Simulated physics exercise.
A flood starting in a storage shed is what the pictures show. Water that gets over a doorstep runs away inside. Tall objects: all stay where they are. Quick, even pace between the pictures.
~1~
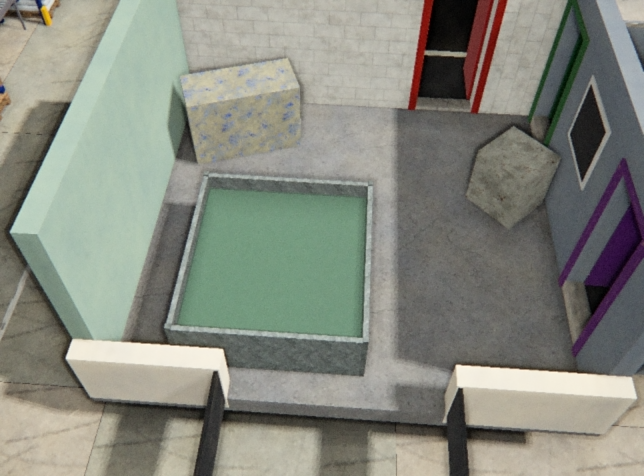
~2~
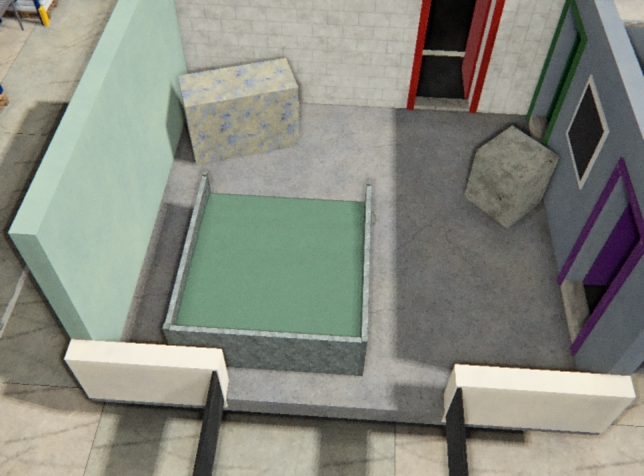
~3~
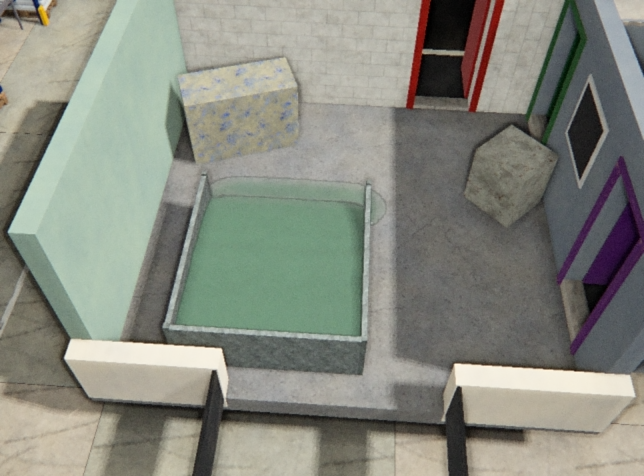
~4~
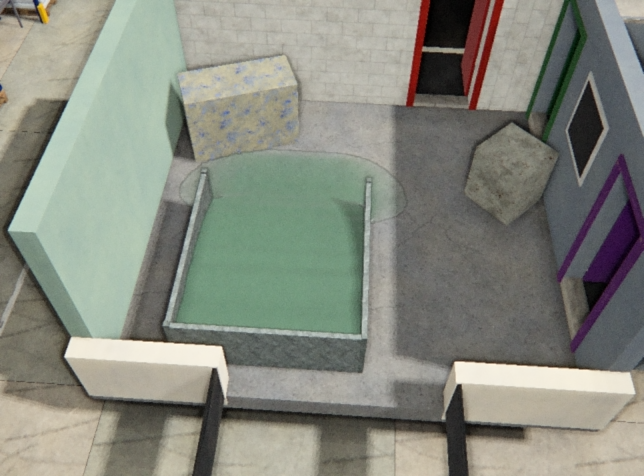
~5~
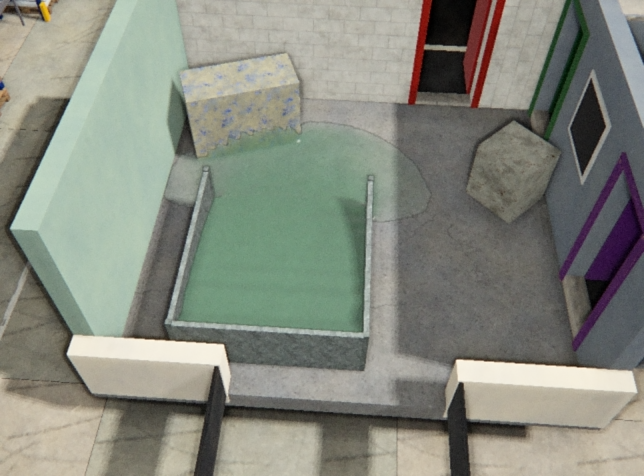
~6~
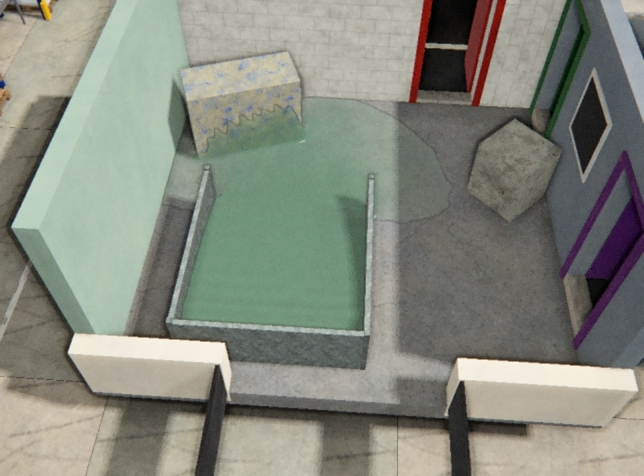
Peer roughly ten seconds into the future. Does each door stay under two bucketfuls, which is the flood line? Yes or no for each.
Purple door - yes, stays under; green door - no, it floods; red door - no, it floods.
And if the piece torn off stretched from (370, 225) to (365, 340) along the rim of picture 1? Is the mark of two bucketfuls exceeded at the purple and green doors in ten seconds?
Purple: Past the mark; green: Short of the mark.
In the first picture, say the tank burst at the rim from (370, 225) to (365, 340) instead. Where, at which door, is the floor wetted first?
The purple-painted one.
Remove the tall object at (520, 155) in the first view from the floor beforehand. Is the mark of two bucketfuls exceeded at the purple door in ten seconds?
Purple falls short.
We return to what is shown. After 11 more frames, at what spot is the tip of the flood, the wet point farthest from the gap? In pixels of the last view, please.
At roughly (525, 113).
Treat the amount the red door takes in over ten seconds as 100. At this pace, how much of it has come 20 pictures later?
Around 35 in a hundred.
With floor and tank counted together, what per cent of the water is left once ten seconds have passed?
74 %.
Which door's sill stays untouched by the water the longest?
It's the purple-painted one.
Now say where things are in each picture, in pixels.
In the first frame, still water in the tank at (279, 253).
In the second frame, the front is at (371, 222), out from the gap on the tank's far side.
In the third frame, the front is at (380, 205), out from the gap on the tank's far side.
In the fourth frame, water pours out on the tank's far side and has run to (392, 183).
In the fifth frame, water pours out on the tank's far side and has run to (410, 167).
In the sixth frame, the front is at (351, 101), out from the gap on the tank's far side.
A moment on, water covers 40 % of the floor; the purple door not reached, the green door not reached, the red door under two buckets in.
Next, water covers 55 % of the floor; the purple door not reached, the green door under two buckets in, the red door over two buckets in.
Then, water covers 65 % of the floor; the purple door wet at the sill, nothing in, the green door far over two buckets in, the red door far over two buckets in.
Later, water covers 95 % of the floor; the purple door wet at the sill, nothing in, the green door far over two buckets in, the red door far over two buckets in.
In the end, water covers 95 % of the floor; the purple door wet at the sill, nothing in, the green door far over two buckets in, the red door far over two buckets in.
